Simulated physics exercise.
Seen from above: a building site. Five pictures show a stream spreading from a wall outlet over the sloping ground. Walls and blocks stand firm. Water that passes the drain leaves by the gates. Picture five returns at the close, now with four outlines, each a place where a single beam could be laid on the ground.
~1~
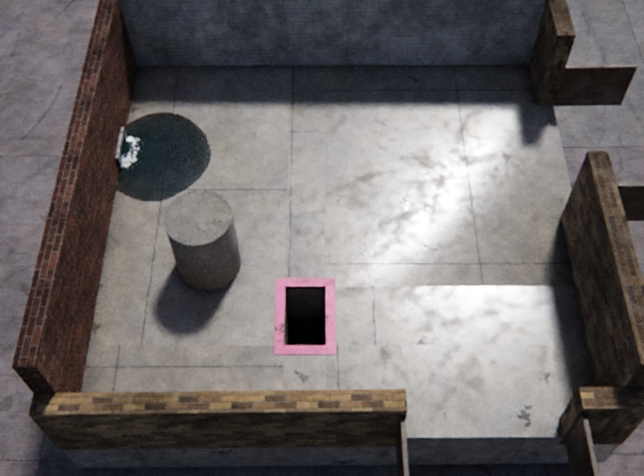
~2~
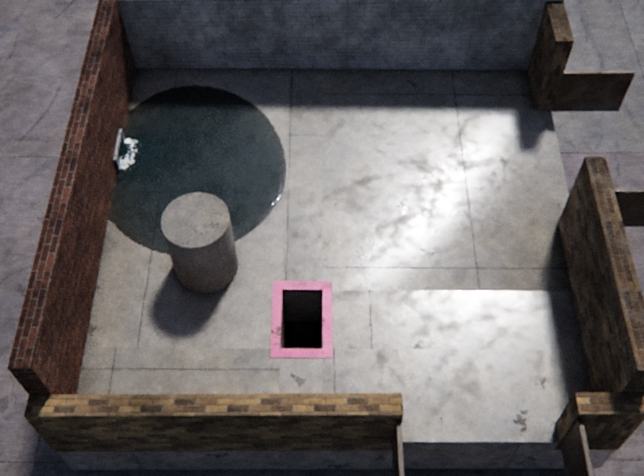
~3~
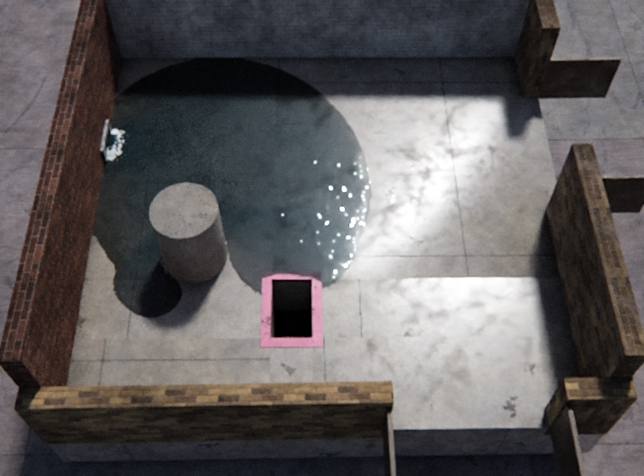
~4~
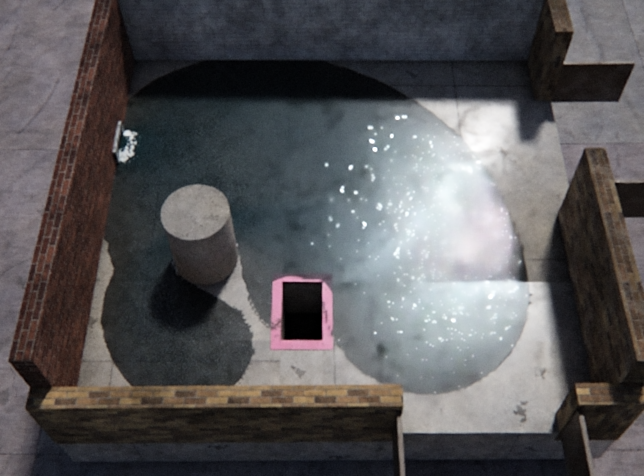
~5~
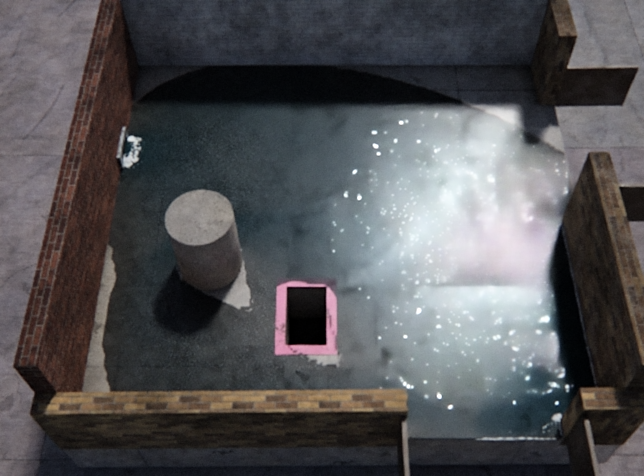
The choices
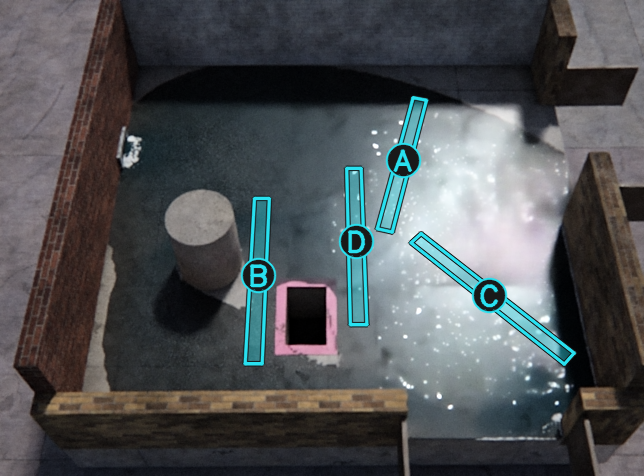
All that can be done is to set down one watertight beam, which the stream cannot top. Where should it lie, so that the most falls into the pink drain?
I would pick place D.
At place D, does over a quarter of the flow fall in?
Yes.
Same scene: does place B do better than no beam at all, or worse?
Worse.
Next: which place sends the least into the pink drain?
B.
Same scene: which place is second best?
The answer is A.
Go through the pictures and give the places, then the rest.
In the first frame, outfall at (120, 149); pink drain at (305, 315); open gate at (480, 418); open gate at (548, 158); front seen at (201, 149), 4 % of the ground wet; pink drain still dry.
In the second frame, front seen at (280, 162), 16 % of the ground wet; pink drain still dry.
In the third frame, front seen at (354, 238), 34 % of the ground wet; pink drain still dry.
In the fourth frame, front seen at (526, 291), 63 % of the ground wet; pink drain taking water.
In the fifth frame, front seen at (580, 347), 82 % of the ground wet; pink drain taking water.
On the marked copy, A from (384, 230) to (419, 98); B from (253, 363) to (261, 198); C from (416, 238) to (569, 358); D from (358, 324) to (353, 168).
With A, about 22 % of the stream goes into the pink drain, about 78 % out by the gates.
With B, about 2 % of the stream goes into the pink drain, about 98 % out by the gates.
With C, about 10 % of the stream goes into the pink drain, about 90 % out by the gates.
With D, about 50 % of the stream goes into the pink drain, about 50 % out by the gates.
